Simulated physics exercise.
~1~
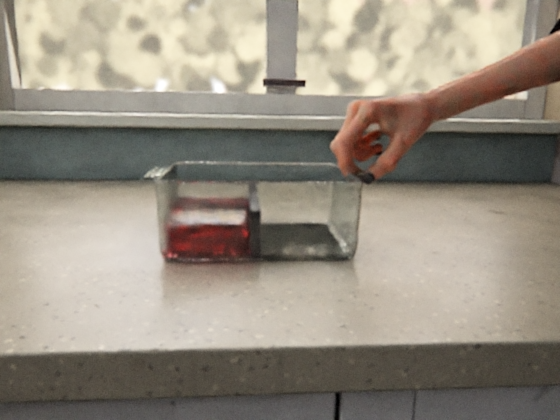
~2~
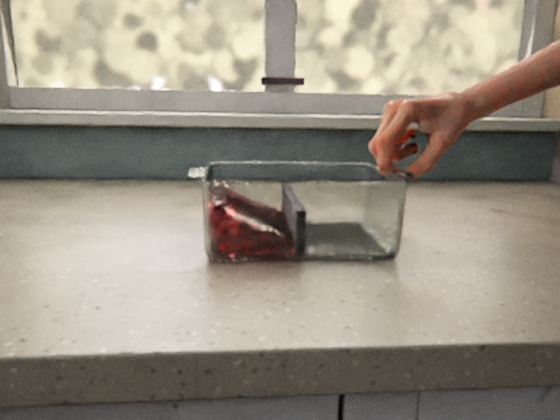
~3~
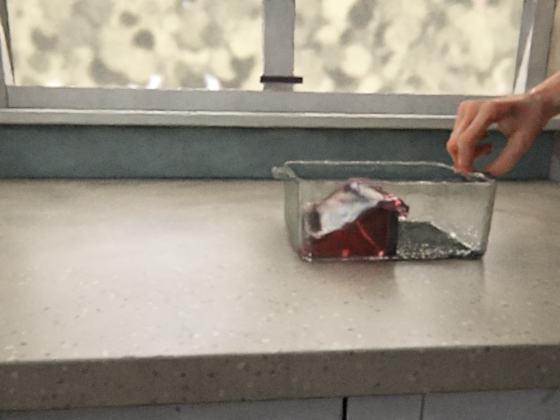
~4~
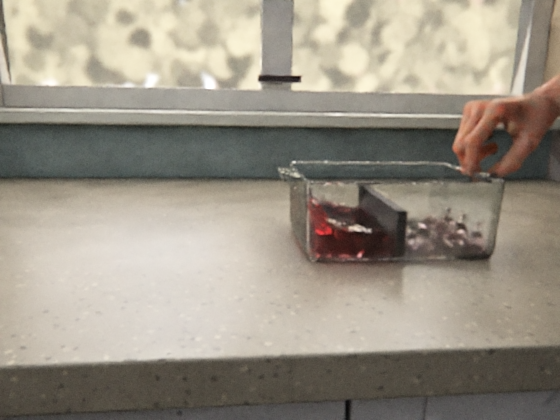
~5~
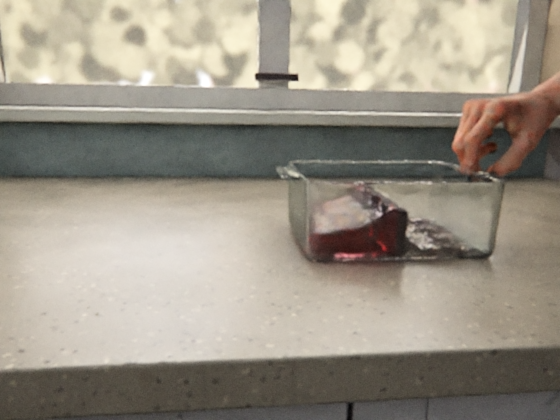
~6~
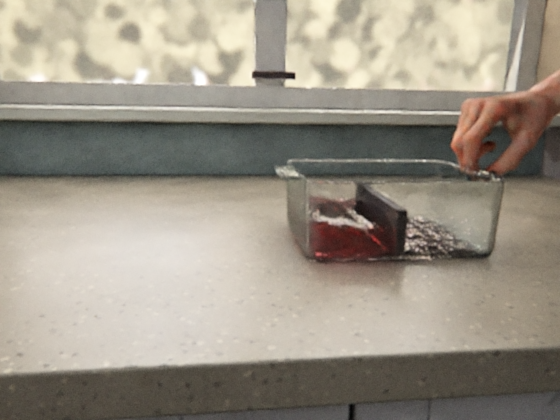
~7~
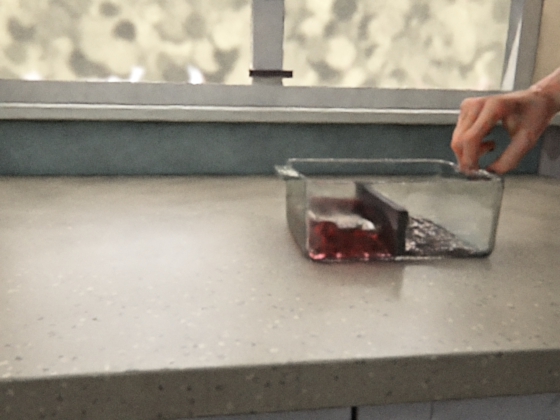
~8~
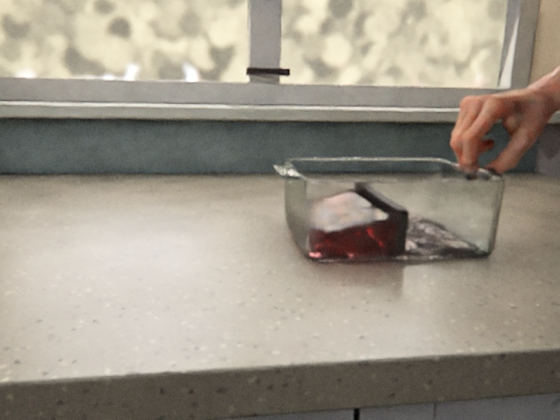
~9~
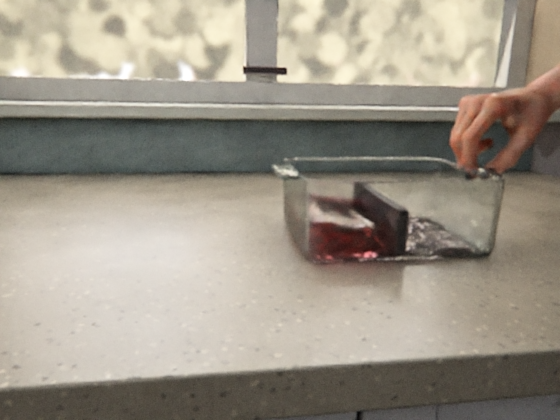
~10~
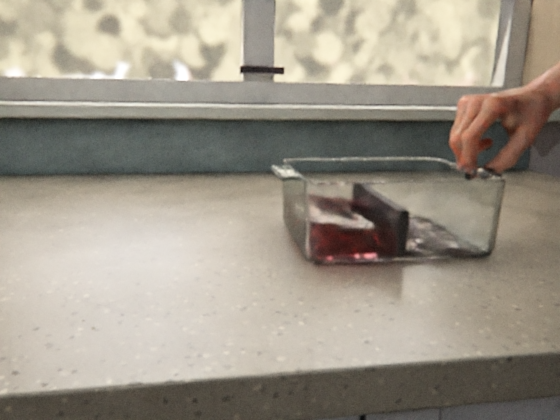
A hand pulled a divided glass box to the right along a counter, and the red liquid in its left half sloshed up and splashed a little over the divider. The box stopped, and the liquid rocked until it had mostly settled, leaving some on the right side.
